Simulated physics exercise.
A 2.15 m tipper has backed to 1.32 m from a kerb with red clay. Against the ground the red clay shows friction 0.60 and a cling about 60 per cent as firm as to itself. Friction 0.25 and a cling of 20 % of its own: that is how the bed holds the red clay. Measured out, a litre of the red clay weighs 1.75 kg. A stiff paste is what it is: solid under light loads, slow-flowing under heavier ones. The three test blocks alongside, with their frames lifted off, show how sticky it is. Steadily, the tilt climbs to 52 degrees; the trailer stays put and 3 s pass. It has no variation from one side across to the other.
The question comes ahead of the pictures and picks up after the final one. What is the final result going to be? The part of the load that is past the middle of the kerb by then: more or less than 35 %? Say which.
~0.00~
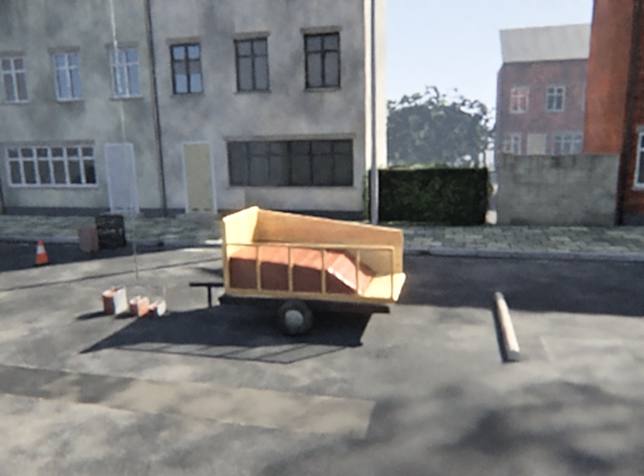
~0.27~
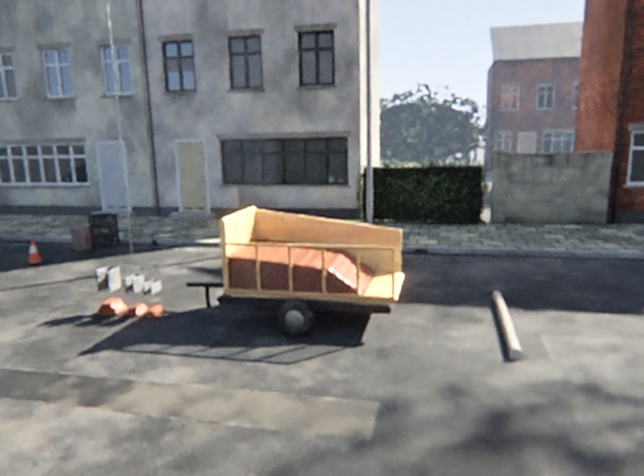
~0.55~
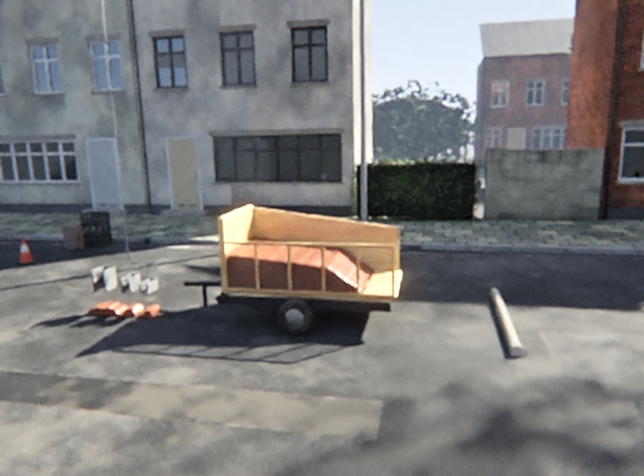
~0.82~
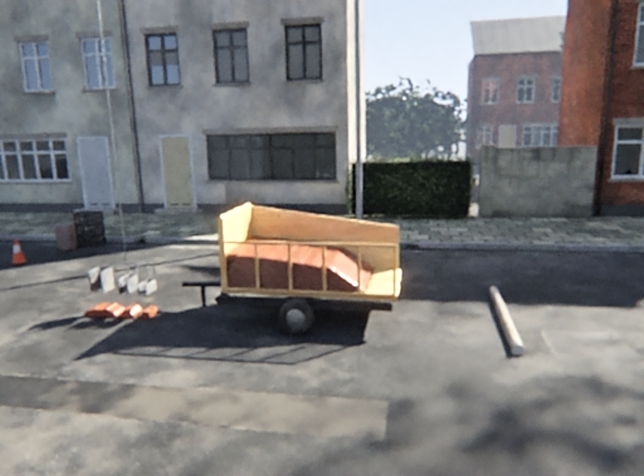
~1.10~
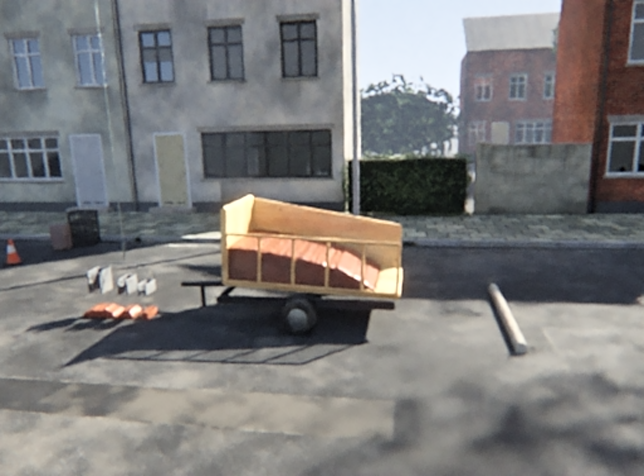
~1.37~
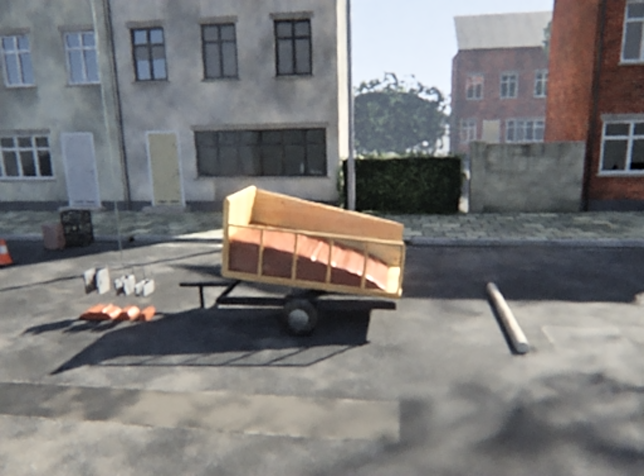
The answer is less.
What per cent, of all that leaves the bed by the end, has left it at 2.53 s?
20 %.
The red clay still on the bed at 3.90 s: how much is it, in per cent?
It works out at roughly 7 percent.
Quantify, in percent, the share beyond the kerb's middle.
25 %.
After 2.53 s, the tilt is 20 degrees, 76 % is on the bed and 0 % past the kerb's middle.
After 3.90 s, the tilt is 37 degrees, 7 % is on the bed and 17 % past the kerb's middle.
After 5.26 s, the tilt is 52 degrees, none is on the bed and 26 % past the kerb's middle.
After 6.63 s, the tilt is 52 degrees, none is on the bed and 26 % past the kerb's middle.
After 8.33 s, at the end, the tilt is 52 degrees, none is on the bed and 26 % past the kerb's middle.
